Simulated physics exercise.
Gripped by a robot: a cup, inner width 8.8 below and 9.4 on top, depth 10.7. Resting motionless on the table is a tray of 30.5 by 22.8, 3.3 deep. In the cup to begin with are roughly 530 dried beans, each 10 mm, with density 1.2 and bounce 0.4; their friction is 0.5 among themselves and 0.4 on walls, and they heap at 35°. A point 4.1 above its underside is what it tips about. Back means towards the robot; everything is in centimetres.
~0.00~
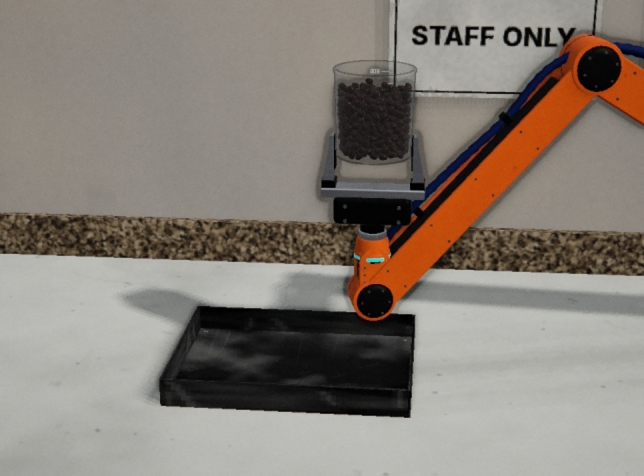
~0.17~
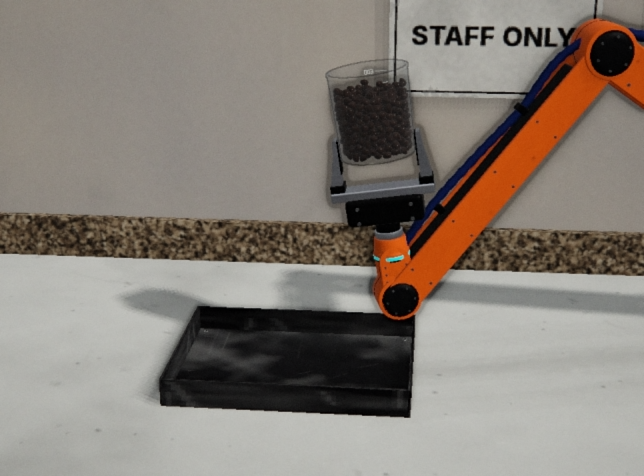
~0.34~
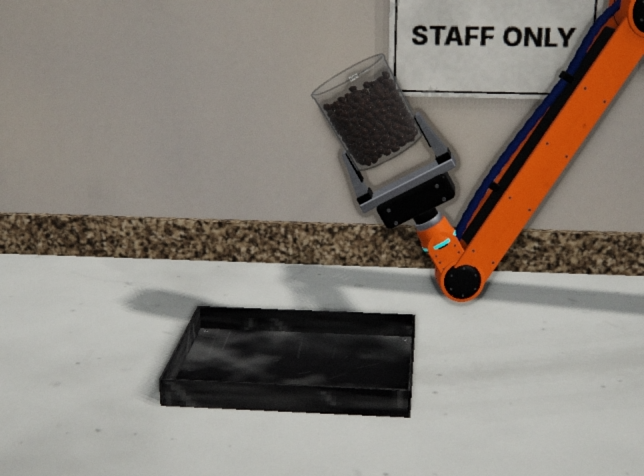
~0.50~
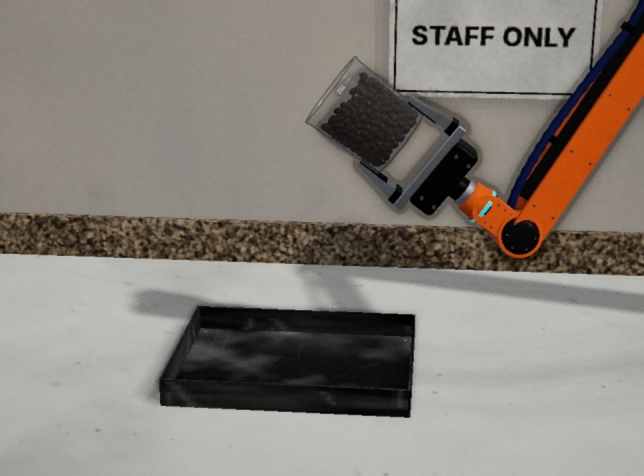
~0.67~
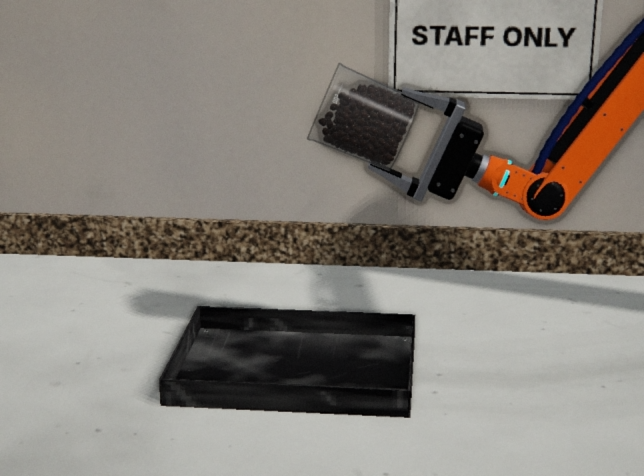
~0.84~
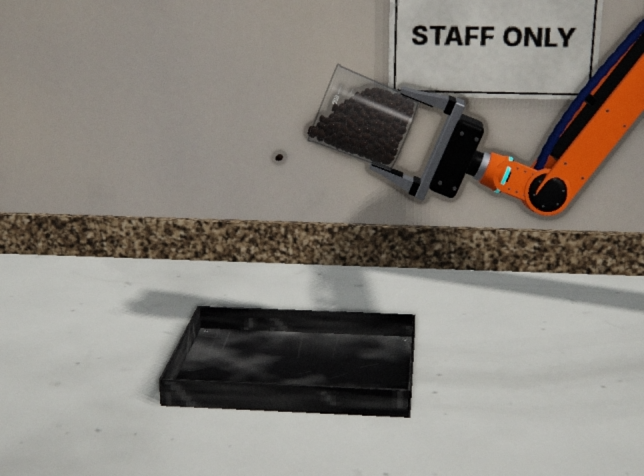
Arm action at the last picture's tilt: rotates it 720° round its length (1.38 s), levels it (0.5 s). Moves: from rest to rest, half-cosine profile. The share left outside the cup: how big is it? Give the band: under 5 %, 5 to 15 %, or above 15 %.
The band is 5 to 15 %.
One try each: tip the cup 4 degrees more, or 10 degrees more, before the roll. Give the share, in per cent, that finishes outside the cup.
About 15 and 30 per cent.
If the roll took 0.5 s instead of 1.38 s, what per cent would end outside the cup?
That would give near 5 in a hundred.
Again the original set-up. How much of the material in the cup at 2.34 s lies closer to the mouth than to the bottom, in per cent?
35 %, roughly.
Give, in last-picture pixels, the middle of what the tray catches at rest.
Near (243, 368).
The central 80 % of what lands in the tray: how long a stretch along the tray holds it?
Spread length: Approx. 12 cm.
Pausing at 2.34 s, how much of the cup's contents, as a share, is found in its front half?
Around 55 %.
After 1.59 s, tipped 69°, highest piece 40 above the table; 505 in the cup, 12 in the tray, 1 on the table or floor, 9 in flight or on a rim.
After 2.34 s, tipped 59°, highest piece 38 above the table; 487 in the cup, 34 in the tray, 1 on the table or floor, 5 in flight or on a rim.
After 2.92 s, upright, highest piece 40 above the table; 487 in the cup, 39 in the tray, 1 on the table or floor.
After 3.62 s, upright, highest piece 40 above the table; 487 in the cup, 39 in the tray, 1 on the table or floor.
At rest, 487 in the cup, 39 in the tray, 1 on the table or floor. That is 8 % outside the cup.
